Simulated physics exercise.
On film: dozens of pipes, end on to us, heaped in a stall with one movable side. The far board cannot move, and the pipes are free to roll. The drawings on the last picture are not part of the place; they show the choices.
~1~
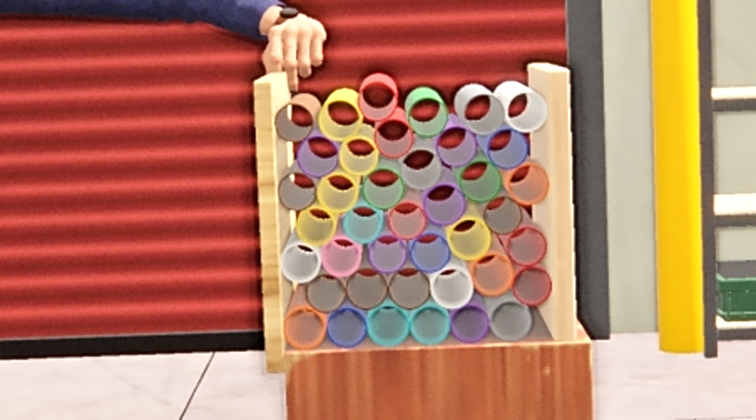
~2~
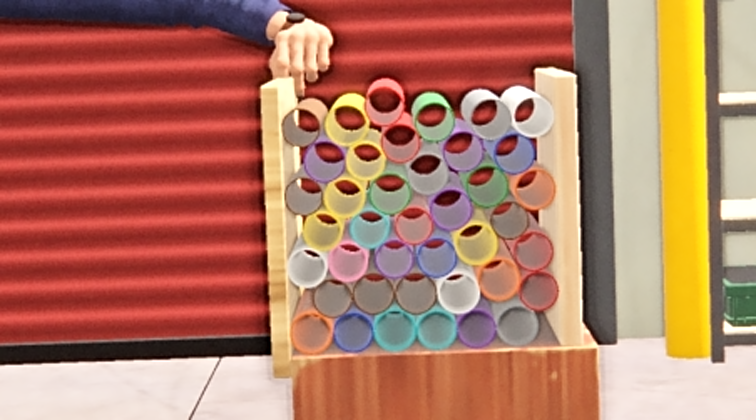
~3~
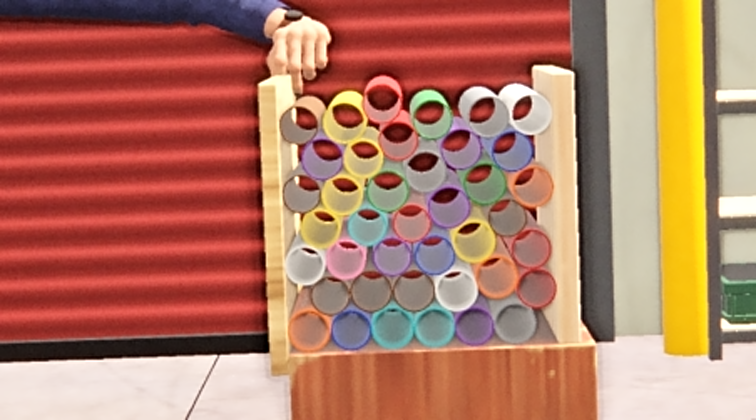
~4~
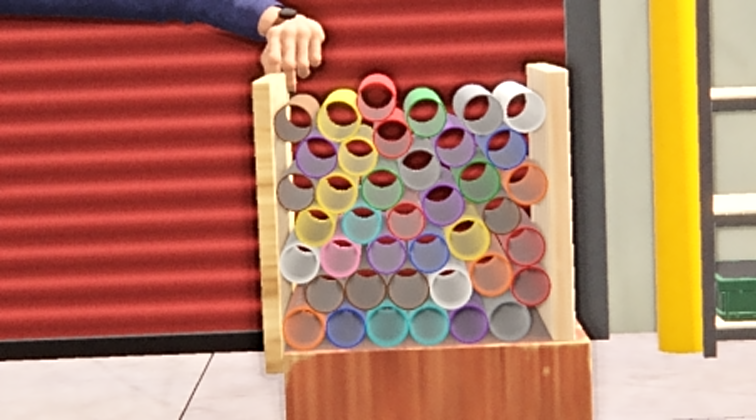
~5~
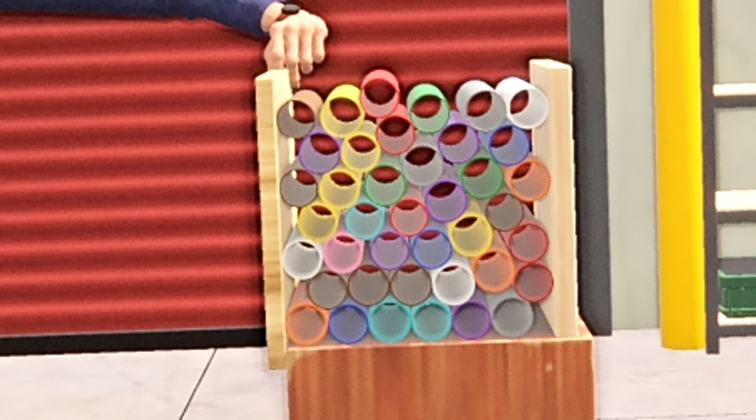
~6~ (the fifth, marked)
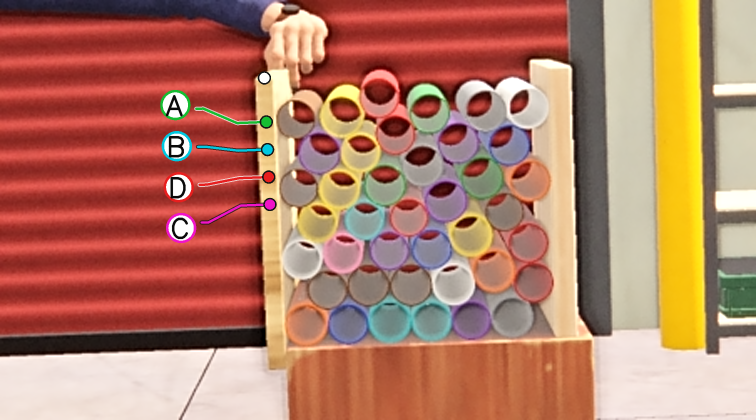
In a wooden stall before a red ribbed shutter, dozens of colourful pipes sit heaped in rows, open ends facing out, while a blue-sleeved arm rests a hand at the top of the left side board. The view shifts slightly back and forth, but the hand, board and pipes show no clear movement.
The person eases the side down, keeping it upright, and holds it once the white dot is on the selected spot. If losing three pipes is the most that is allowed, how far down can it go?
Slide it to C.
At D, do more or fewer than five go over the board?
It loses fewer than five.
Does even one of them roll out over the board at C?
Yes, at C.
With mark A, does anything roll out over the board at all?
At A: No.
On the marked copy, A at (267, 122); B at (268, 150); C at (270, 204); D at (269, 177); the white dot at (265, 78).
Following C. Soon after the start, top of the board (276, 137).
Later, top of the board (279, 202).
In the end, top of the board (279, 203), one out over the board.
As for the rest, A none out over the board; B none out over the board; D one out over the board.
